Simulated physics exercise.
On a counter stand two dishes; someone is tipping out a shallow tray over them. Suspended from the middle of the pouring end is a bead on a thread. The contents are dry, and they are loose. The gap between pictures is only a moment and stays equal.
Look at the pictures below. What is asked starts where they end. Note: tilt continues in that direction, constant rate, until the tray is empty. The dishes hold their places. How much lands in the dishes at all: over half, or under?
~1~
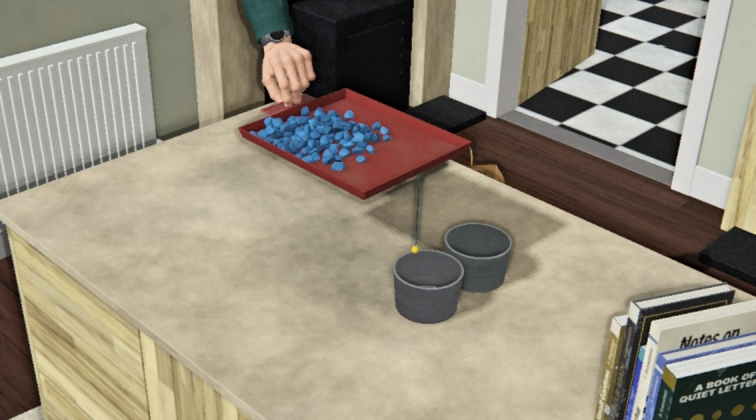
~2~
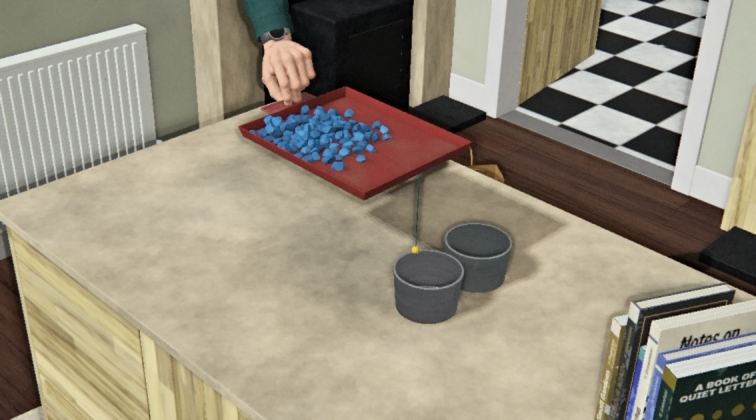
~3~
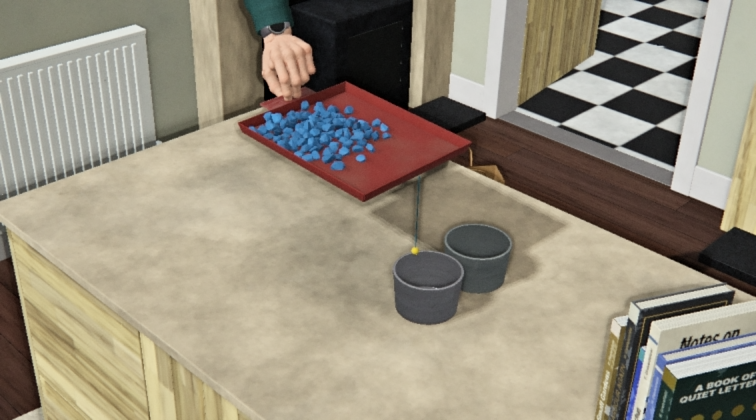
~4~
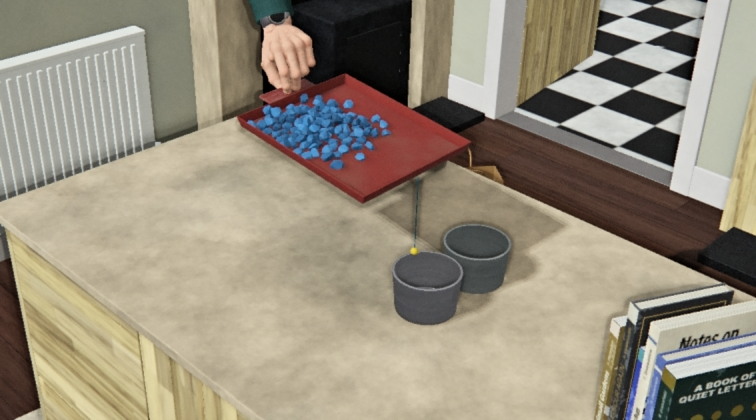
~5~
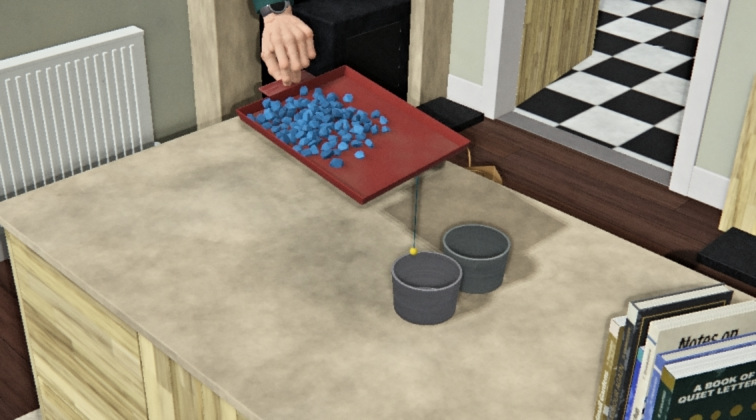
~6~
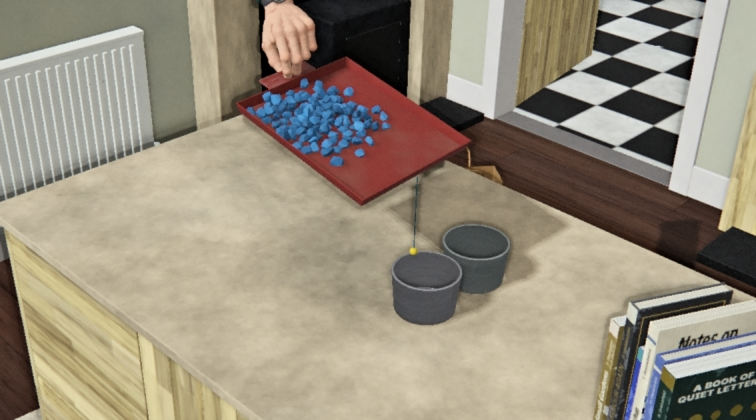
The dishes will fail to catch most of it.
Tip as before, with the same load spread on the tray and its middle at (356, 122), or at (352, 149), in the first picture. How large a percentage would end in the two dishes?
First 40 %, then 30 %.
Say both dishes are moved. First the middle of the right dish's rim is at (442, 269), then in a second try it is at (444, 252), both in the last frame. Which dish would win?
Try 1: The dish to the left; try 2: The dish to the left.
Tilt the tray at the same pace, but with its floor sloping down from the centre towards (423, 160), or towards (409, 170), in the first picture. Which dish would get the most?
Rightward dish on the first try, Leftward dish on the second.
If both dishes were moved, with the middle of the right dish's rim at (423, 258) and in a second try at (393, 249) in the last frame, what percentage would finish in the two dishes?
Roughly 60% the first time and 0% the second time.
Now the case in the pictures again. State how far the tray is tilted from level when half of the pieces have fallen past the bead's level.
Near 80 degrees.
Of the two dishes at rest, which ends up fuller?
Looking at the end state, it is the left-side one.
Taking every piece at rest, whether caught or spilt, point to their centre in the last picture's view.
Close to (395, 329) in the last view.
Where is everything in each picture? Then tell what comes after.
The first frame shows corners of the pouring end near (364, 190) and (467, 142), level; middle of the load near (317, 135), aquarium stones; left dish near (453, 298); right dish near (502, 268); bead on its thread near (415, 250).
The second frame shows corners of the pouring end near (364, 190) and (467, 142), level; middle of the load near (317, 134).
The third frame shows corners of the pouring end near (364, 192) and (467, 142), tipped barely, lowest at the left corner; middle of the load near (317, 132).
The fourth frame shows corners of the pouring end near (364, 194) and (466, 141), tipped a little, lowest at the left corner; middle of the load near (316, 128).
The fifth frame shows corners of the pouring end near (363, 195) and (466, 141), tipped a little, lowest at the left corner; middle of the load near (316, 123).
The sixth frame shows corners of the pouring end near (363, 197) and (466, 140), tipped a little, lowest at the left corner; middle of the load near (317, 118); left dish near (451, 299); right dish near (500, 269).
Shortly afterwards, tray tipped steeply; the bulk on the tray; only a few in the left dish; only a few outside both; near a quarter in the air.
Next, tray tipped right over; a little on the tray; near a quarter in the left dish; near two thirds outside both; a little in the air.
Some moments later, tray tipped past a quarter turn; near a quarter in the left dish; the bulk outside both.
In the end, tray tipped past a quarter turn; near a quarter in the left dish; none at all in the right dish; the bulk outside both.
